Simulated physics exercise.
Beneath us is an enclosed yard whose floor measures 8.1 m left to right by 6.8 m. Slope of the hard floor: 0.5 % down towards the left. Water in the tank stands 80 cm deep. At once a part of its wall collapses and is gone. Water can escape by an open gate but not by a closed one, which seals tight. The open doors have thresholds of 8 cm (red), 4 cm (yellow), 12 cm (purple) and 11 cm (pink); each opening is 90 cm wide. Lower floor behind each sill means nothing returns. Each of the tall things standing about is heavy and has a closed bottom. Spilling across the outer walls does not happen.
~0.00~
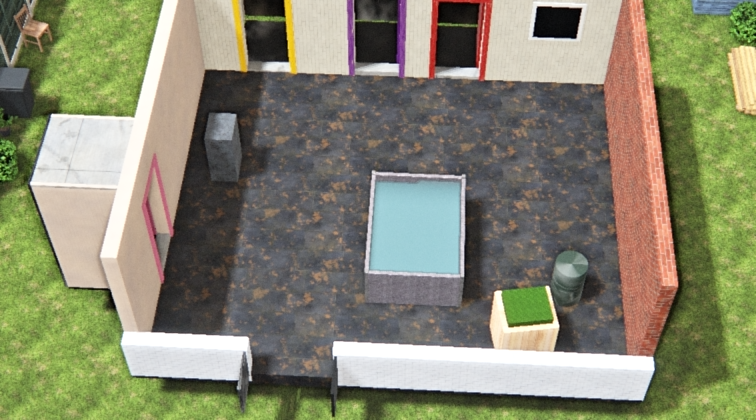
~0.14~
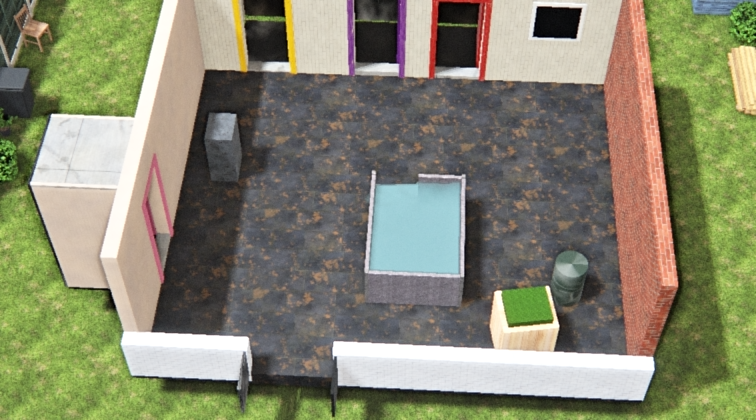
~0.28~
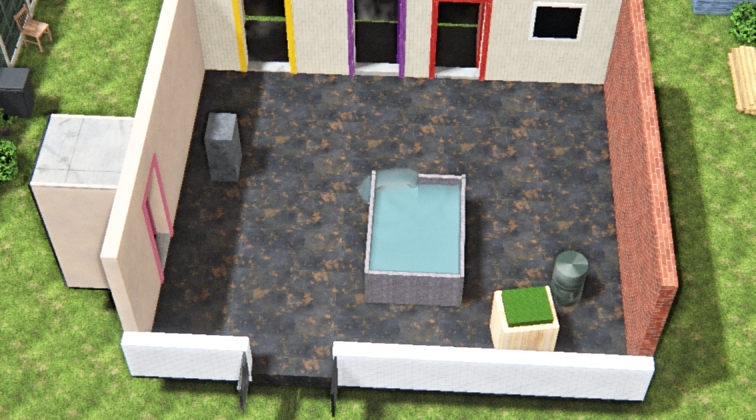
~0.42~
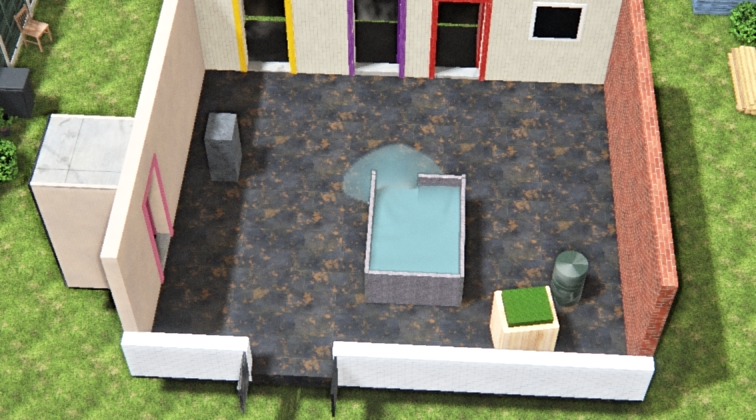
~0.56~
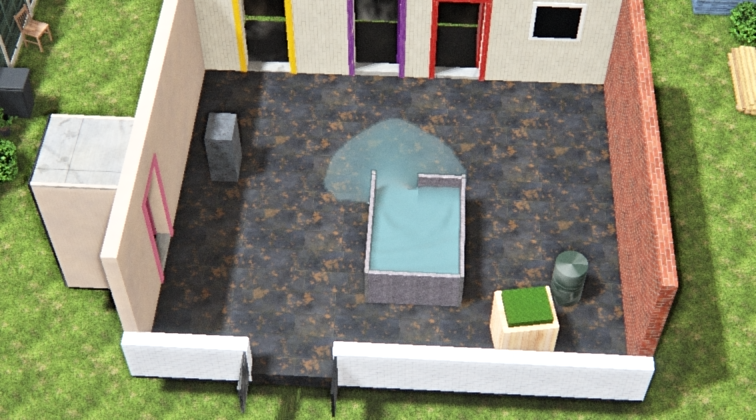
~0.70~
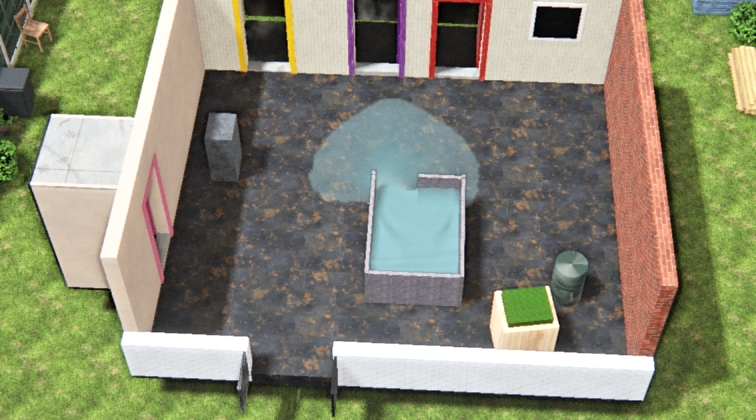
The video shows a walled yard with a dark mottled floor and a rectangular tank of water; part of the tank's far wall disappears, and water pours through the gap, spreading across the floor behind it in a widening, rounded sheet.
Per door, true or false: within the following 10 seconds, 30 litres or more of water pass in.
Red door: True. Yellow door: True. Purple door: True. Pink door: False.
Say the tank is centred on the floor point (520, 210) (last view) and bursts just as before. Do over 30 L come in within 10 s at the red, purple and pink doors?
Measured against that limit, red comes out beyond it, purple short of it and pink short of it.
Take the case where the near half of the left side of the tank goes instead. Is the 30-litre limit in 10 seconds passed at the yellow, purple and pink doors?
Door by door - yellow: Out of bounds, purple: Within bounds, pink: Out of bounds.
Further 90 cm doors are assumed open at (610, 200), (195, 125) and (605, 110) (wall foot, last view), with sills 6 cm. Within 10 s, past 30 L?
So, in the order given, it's shy of the mark, then beyond the mark, then beyond the mark.
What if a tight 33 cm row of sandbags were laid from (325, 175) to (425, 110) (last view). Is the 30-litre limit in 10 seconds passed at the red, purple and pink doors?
Moved that way: Red breaches it, purple holds, pink holds.
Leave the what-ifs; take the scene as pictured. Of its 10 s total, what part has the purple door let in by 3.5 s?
About 90%.
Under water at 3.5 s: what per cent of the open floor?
Near 35 per cent is wet.
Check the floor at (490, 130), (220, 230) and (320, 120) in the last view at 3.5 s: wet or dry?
In turn: Wet, dry, flooded.
After 1.4 s water covers 25 % of the floor and is deepest (40 cm) near (392, 199); red door 6 cm at the sill, 3 L in, yellow door not reached, purple door 5 cm at the sill, 17 L in, pink door not reached.
After 2.2 s water covers 35 % of the floor and is deepest (31 cm) near (392, 199); red door 21 cm at the sill, 48 L in, yellow door 13 cm at the sill, 12 L in, purple door 26 cm at the sill, 85 L in, pink door not reached.
After 3.5 s water covers 35 % of the floor and is deepest (24 cm) near (392, 199); red door 14 cm at the sill, 108 L in, yellow door 9 cm at the sill, 46 L in, purple door 17 cm at the sill, 147 L in, pink door not reached.
After 6.0 s water covers 55 % of the floor and is deepest (16 cm) near (223, 74); red door 10 cm at the sill, 140 L in, yellow door 9 cm at the sill, 79 L in, purple door 11 cm at the sill, 167 L in, pink door 4 cm at the sill, 0 L in.
After 10.0 s water covers 90 % of the floor and is deepest (10 cm) near (199, 106); red door 5 cm at the sill, 142 L in, yellow door 7 cm at the sill, 129 L in, purple door 6 cm at the sill, 167 L in, pink door 3 cm at the sill, 0 L in.
